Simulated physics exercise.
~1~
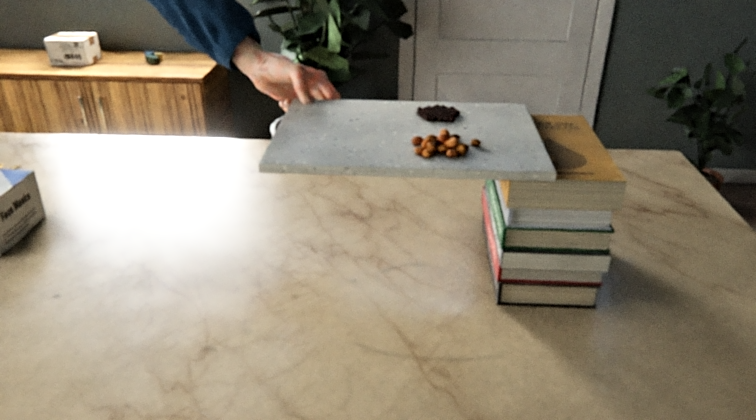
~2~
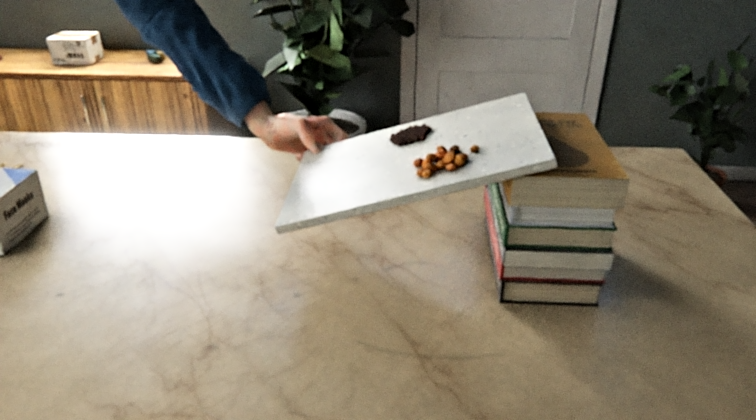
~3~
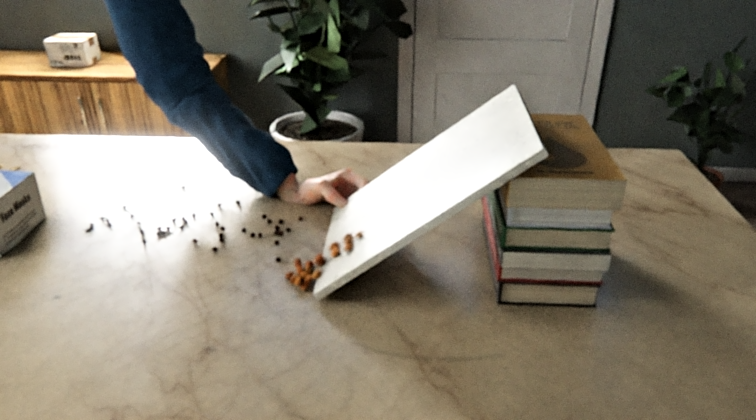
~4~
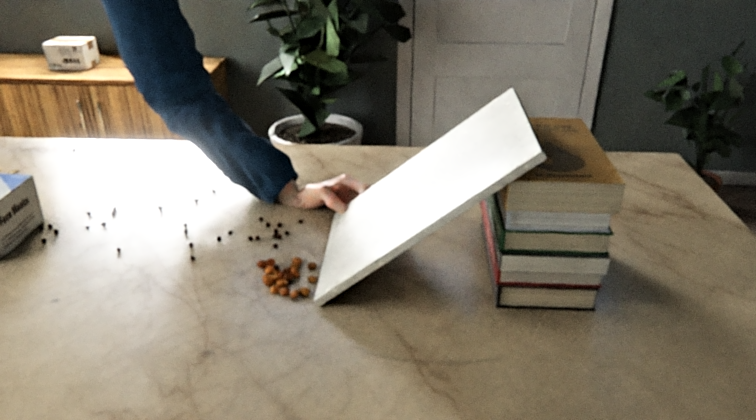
At the start, a hand in a blue sleeve holds up the left end of a pale board whose right end rests on a stack of books. Two small piles sit on it, dark bits at the back and orange-brown, nut-like pieces nearer the front. The hand lowers its end, and both piles stay on as the board tilts. As the slope steepens, the dark bits scatter leftward across the marble-patterned counter, while the brown pieces slide to the foot. Finally, the board rests as a ramp, the brown pieces clustered beside it and the dark ones spread much farther away.
